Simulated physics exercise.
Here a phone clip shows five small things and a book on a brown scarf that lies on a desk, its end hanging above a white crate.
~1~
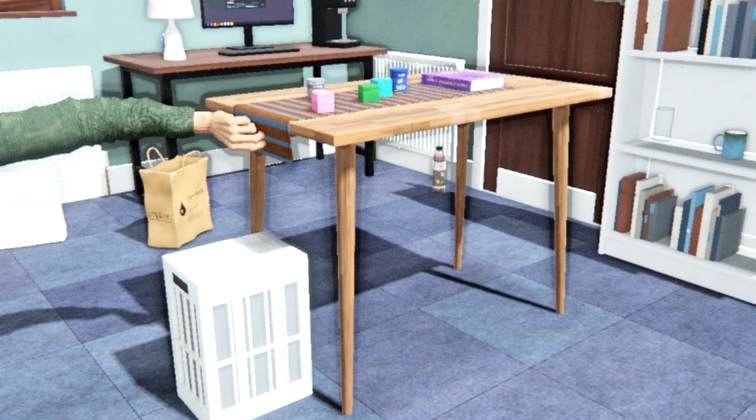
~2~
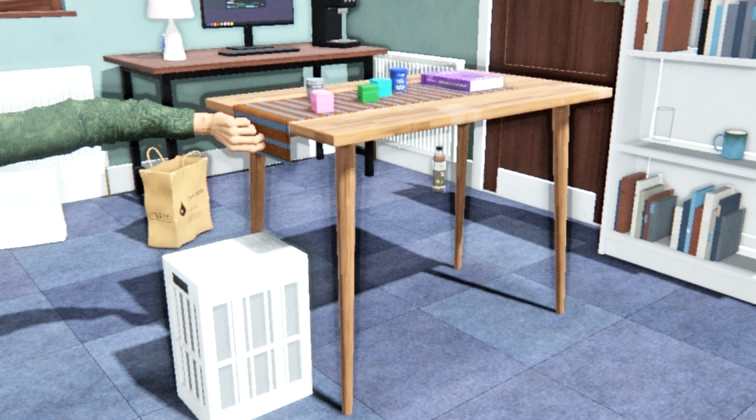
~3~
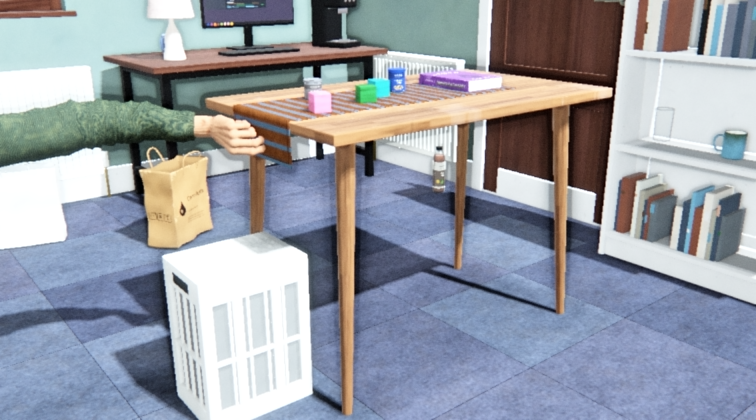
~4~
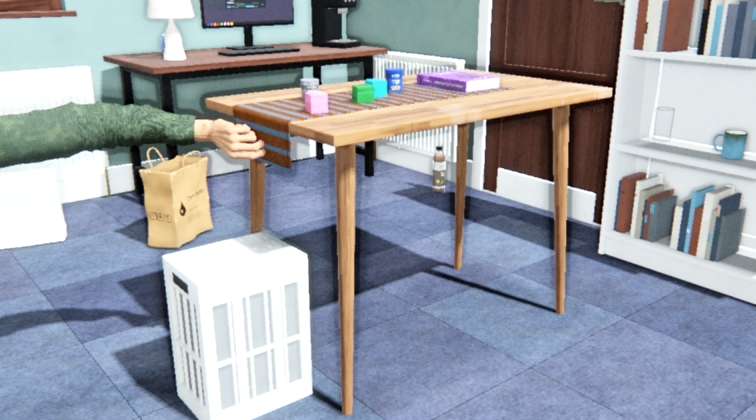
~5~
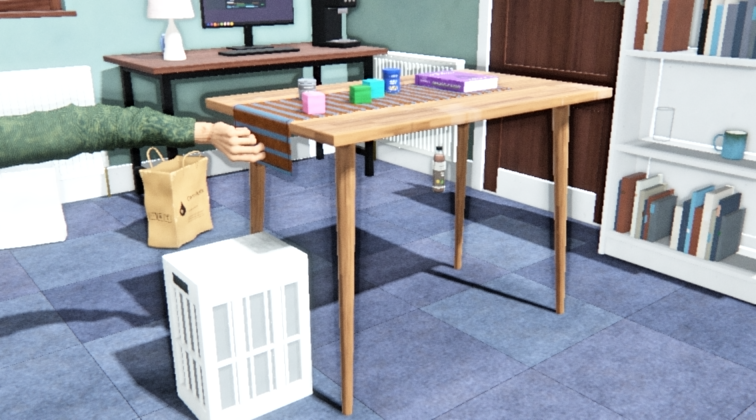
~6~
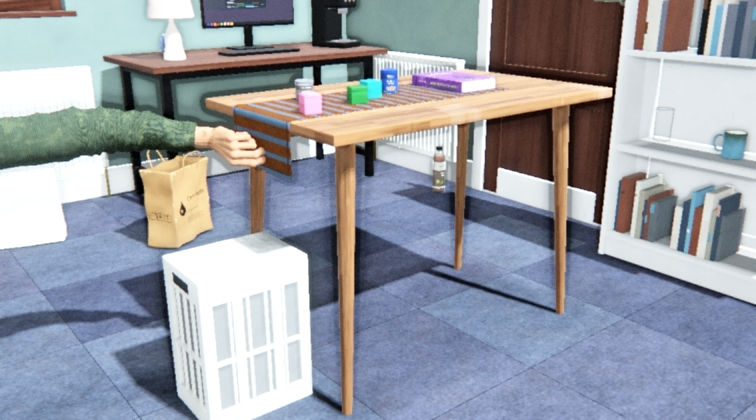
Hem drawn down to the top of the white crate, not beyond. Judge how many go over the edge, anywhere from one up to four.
I expect the number going over to be two.
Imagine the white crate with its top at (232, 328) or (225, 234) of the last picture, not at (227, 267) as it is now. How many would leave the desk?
4 and 1.
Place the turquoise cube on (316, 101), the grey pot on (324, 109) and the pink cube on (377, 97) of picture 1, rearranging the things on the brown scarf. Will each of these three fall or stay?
The turquoise cube ends up knocked off; the grey pot ends up knocked off; the pink cube ends up still aboard.
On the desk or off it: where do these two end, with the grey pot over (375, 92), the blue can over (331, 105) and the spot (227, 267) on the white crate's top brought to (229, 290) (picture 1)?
First the grey pot: It is still up there. Then the blue can: It ends off the top.
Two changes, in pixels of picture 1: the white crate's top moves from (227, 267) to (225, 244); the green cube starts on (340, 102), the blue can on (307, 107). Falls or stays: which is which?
Green cube: Safe; blue can: Lost.
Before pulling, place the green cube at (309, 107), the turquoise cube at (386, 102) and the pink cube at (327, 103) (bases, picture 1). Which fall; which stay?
The green cube goes over, the turquoise cube keeps its place on top, the pink cube is carried off.
A little later, hem near (264, 207); pink cube gone.
Next, hem on the crate; pink cube gone.
When it is over, hem on the crate; pink cube and grey pot gone. The count of fallen things is two.
